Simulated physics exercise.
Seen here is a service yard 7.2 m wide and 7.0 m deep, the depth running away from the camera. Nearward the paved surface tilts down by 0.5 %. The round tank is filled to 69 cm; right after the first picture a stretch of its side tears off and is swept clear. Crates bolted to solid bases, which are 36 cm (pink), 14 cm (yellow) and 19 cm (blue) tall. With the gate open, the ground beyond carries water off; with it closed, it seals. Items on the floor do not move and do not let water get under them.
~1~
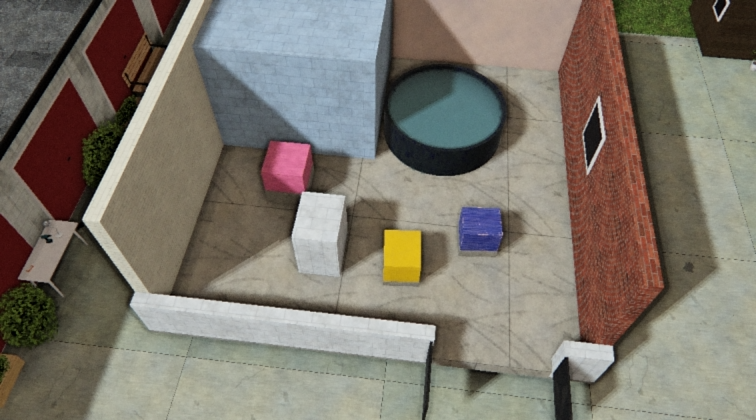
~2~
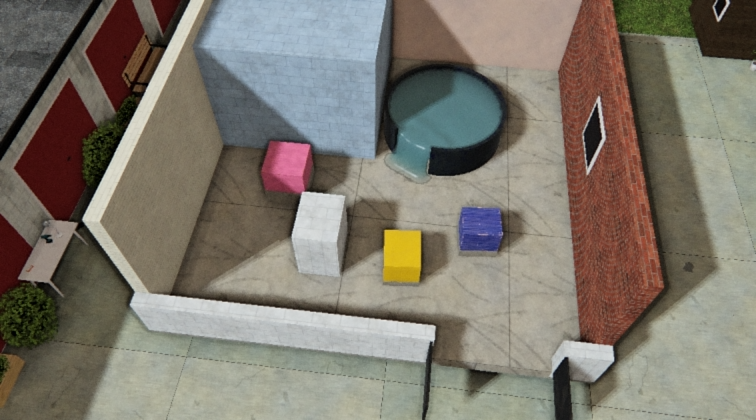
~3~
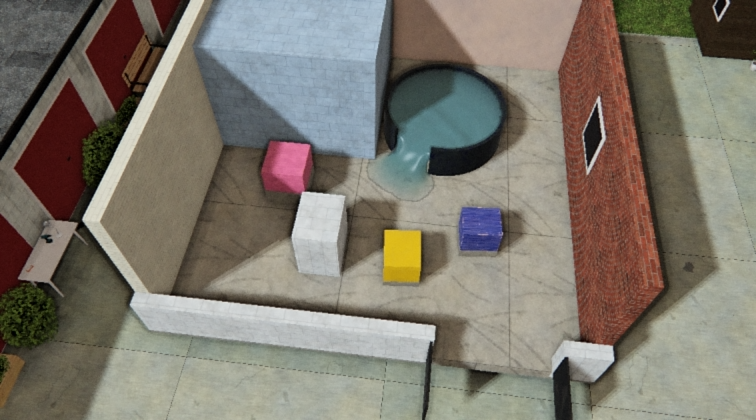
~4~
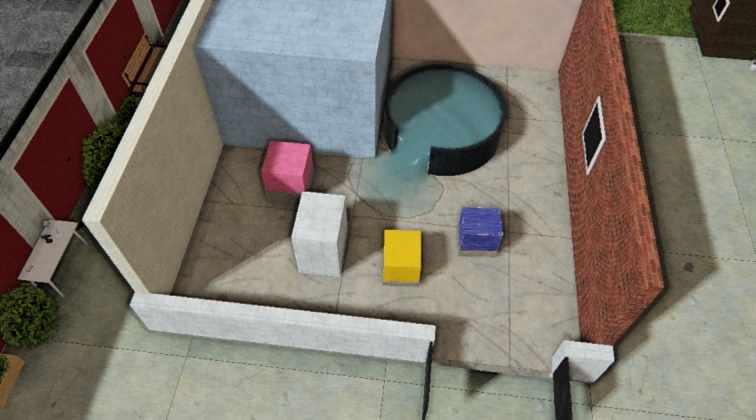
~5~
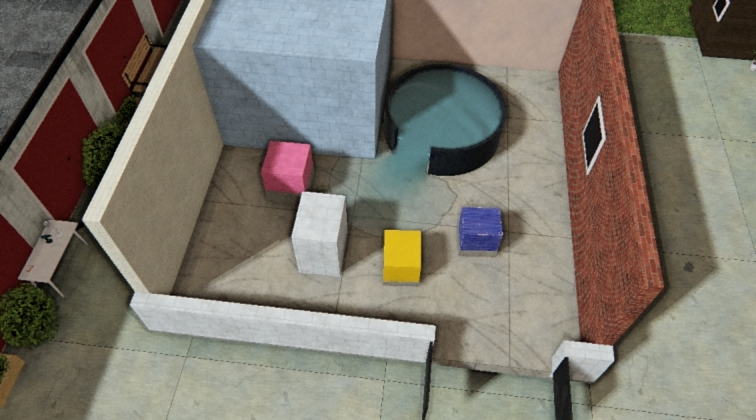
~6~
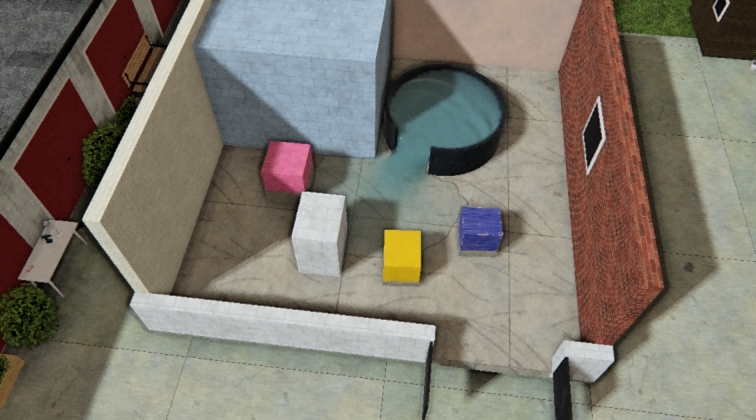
At the start, a round dark tank holds still, blue-green water in a walled yard with pink, white, yellow and blue blocks. A section of its near side opens, and water pours out onto the paving, then spreads thinly toward the white and yellow blocks, which stay still.
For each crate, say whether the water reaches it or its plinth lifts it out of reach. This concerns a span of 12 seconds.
Crate by crate: The pink crate is out of reach; the yellow crate is reached; the blue crate is out of reach.
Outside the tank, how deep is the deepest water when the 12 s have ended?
14 cm or so.
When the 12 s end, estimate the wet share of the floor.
About 90 per cent.
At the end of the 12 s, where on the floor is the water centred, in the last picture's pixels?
The water's centre is around (381, 211).
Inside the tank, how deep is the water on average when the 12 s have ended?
It averages close to 11 cm.
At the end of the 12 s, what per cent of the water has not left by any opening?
I'd put it at some 90 percent still there.
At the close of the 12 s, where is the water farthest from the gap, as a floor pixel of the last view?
That's around (165, 313) in the last picture.
A moment later water covers 25 % of the floor and is deepest (36 cm) near (402, 165); pink plinth reached, yellow plinth reached, blue plinth reached.
Soon after water covers 50 % of the floor and is deepest (32 cm) near (329, 224); pink plinth reached, yellow plinth reached, blue plinth reached.
Next water covers 60 % of the floor and is deepest (25 cm) near (364, 244); pink plinth reached, yellow plinth reached, blue plinth reached.
Later on water covers 75 % of the floor and is deepest (18 cm) near (181, 267); pink plinth reached, yellow plinth reached, blue plinth reached.
At the end water covers 90 % of the floor and is deepest (14 cm) near (226, 320); highest at the pink plinth 26 cm, highest at the yellow plinth 26 cm, highest at the blue plinth 11 cm.
